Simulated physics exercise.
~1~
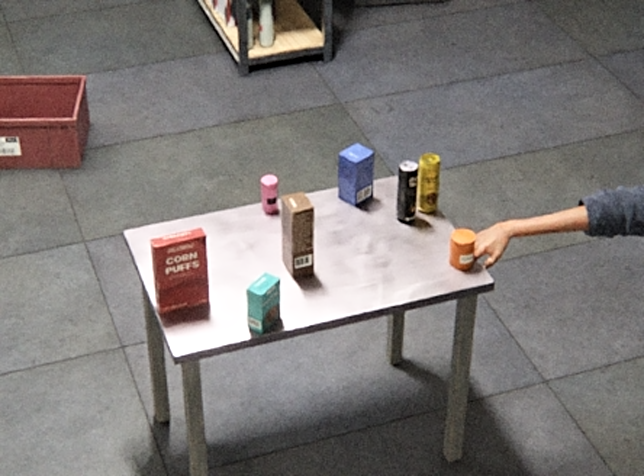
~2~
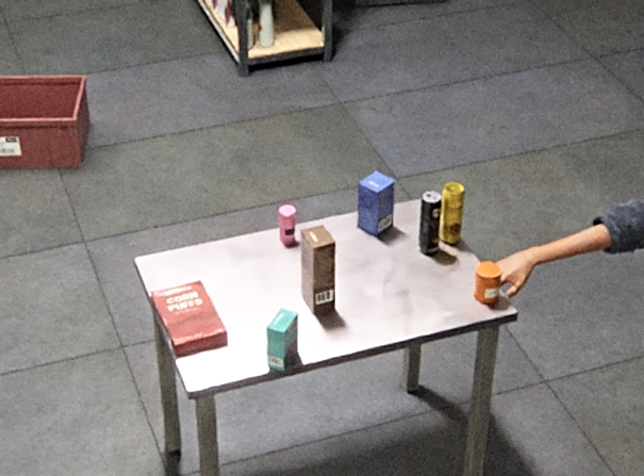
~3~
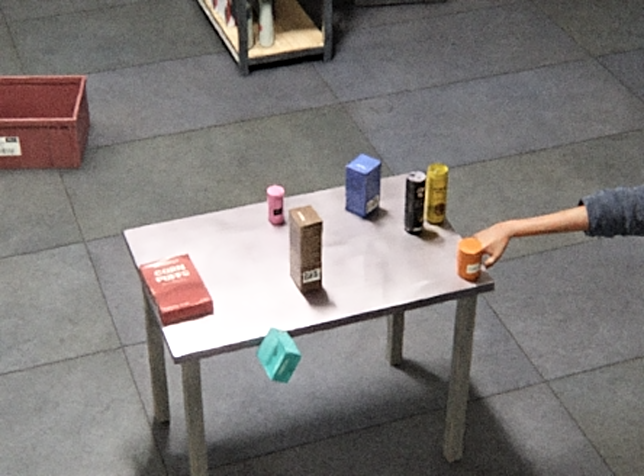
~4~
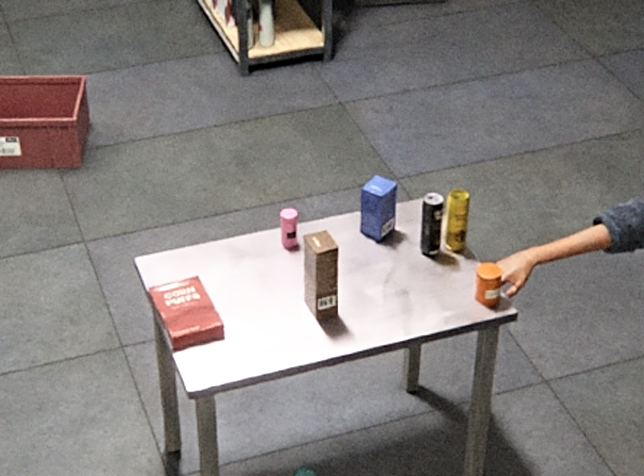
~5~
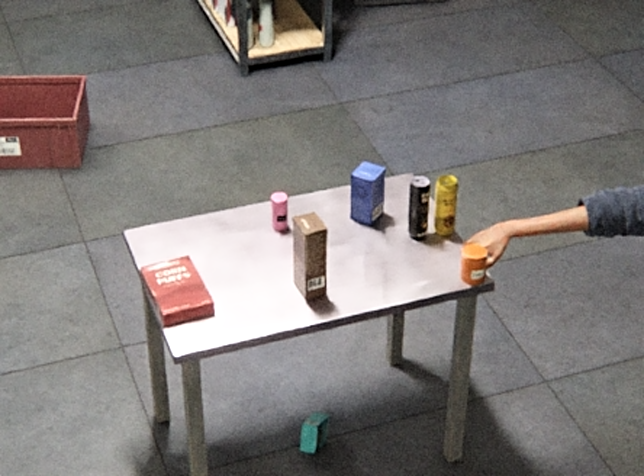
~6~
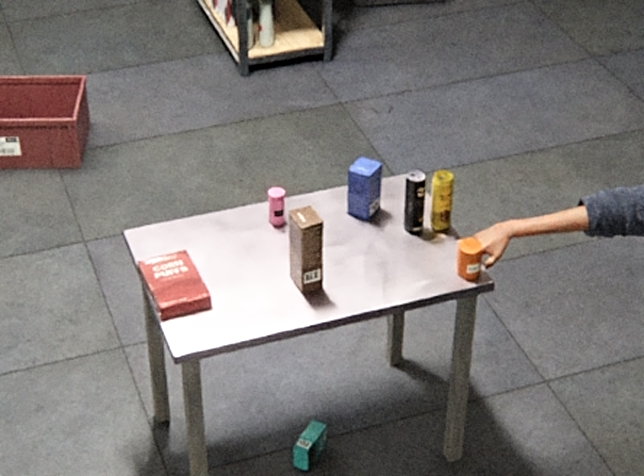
At first, eight items stand on a light work table, among them a red packet, a turquoise packet and a brown carton, while a hand reaches in from the right beside the orange jar at the table's edge. The table shifts a little towards the viewer and to the right, and the red packet topples onto its side. As the table moves back, the turquoise packet tips off the front edge. The table jolts forward again while the packet drops to the floor, then returns once more. Finally, the turquoise packet lies on the floor, the red packet lies flat, and the other items remain upright.
